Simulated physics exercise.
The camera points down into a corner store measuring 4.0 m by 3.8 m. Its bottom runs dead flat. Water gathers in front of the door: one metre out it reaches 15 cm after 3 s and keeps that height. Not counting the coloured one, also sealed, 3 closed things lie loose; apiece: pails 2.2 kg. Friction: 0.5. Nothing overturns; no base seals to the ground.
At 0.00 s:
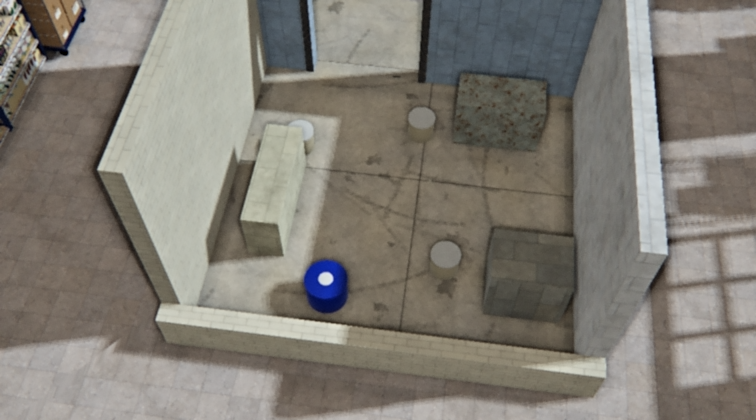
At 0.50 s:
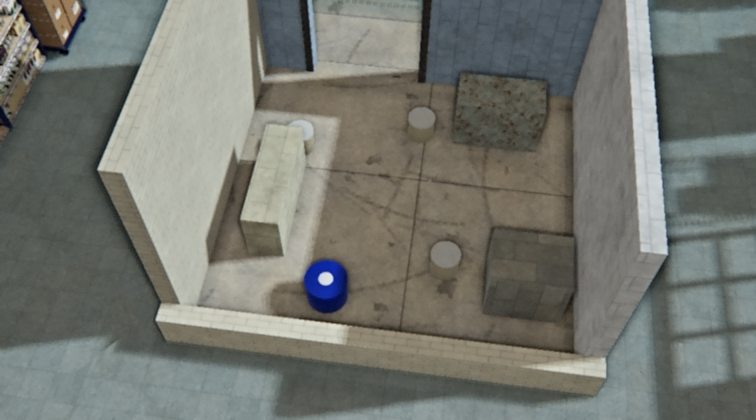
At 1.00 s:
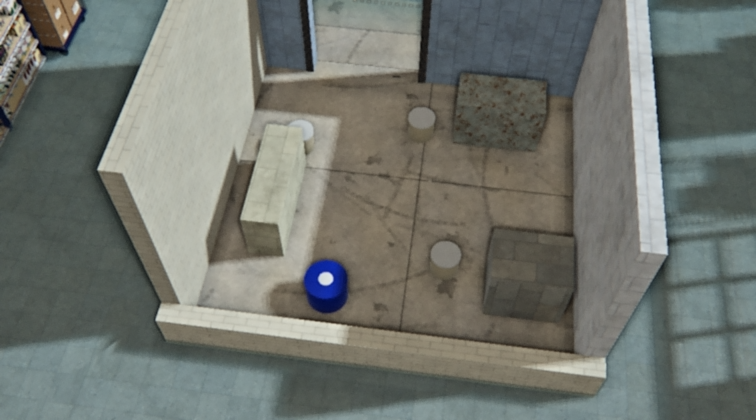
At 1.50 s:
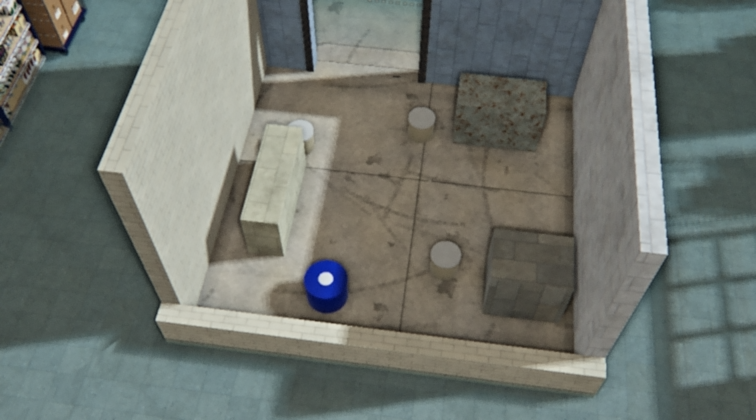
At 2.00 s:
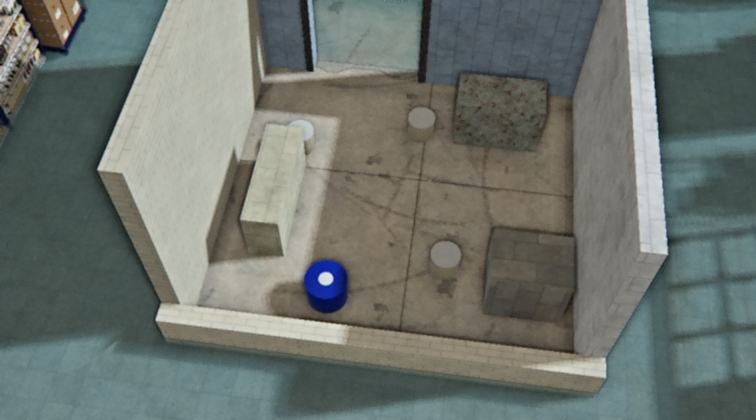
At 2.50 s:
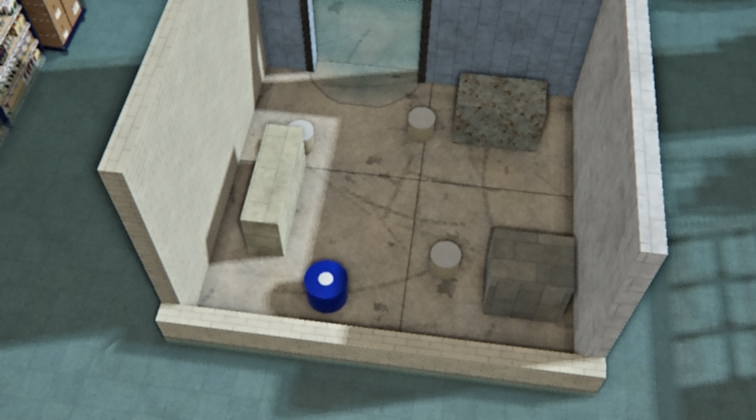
A bright blue tub stands near the low front wall of a small walled store, seen from high above by a still camera. Three pale, round containers sit among a long cream block at left and speckled and grey blocks at right. Outside, the brownish ground turns teal under water, then a thin, curved patch spreads just inside the back doorway, while the tub and containers stay still.
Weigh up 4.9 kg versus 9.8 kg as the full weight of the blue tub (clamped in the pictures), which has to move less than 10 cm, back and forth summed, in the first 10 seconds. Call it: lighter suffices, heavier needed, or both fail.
Both fail.
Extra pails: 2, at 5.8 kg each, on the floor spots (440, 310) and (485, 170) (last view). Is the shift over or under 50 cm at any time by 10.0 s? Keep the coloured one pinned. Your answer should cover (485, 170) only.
As it turns out, it moves not that far.
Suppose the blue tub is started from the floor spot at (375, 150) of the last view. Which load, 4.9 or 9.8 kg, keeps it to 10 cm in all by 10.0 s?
Result: Both fail.
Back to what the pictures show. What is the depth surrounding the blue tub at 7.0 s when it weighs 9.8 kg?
Close to 6 cm deep.
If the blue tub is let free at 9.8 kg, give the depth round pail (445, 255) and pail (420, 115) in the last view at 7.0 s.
About 6 and 2 cm.
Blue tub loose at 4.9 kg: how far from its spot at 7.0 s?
I'd put it at roughly 20 cm.
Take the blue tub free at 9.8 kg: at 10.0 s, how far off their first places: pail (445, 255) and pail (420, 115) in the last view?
Respectively 140 and 120 cm.
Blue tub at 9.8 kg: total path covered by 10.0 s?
Roughly 60 centimetres.
After 3.5 s the blue tub would be 0 cm from its start with 4.9 kg and 0 cm from its start with 9.8 kg; 0 cm of water round it then.
After 4.5 s the blue tub would be 0 cm from its start with 4.9 kg and 0 cm from its start with 9.8 kg; 0 cm of water round it then.
After 7.0 s the blue tub would be 20 cm from its start with 4.9 kg and 16 cm from its start with 9.8 kg; 6 cm of water round it then.
After 10.0 s the blue tub would be 30 cm from its start with 4.9 kg and 50 cm from its start with 9.8 kg; 9 cm of water round it then.
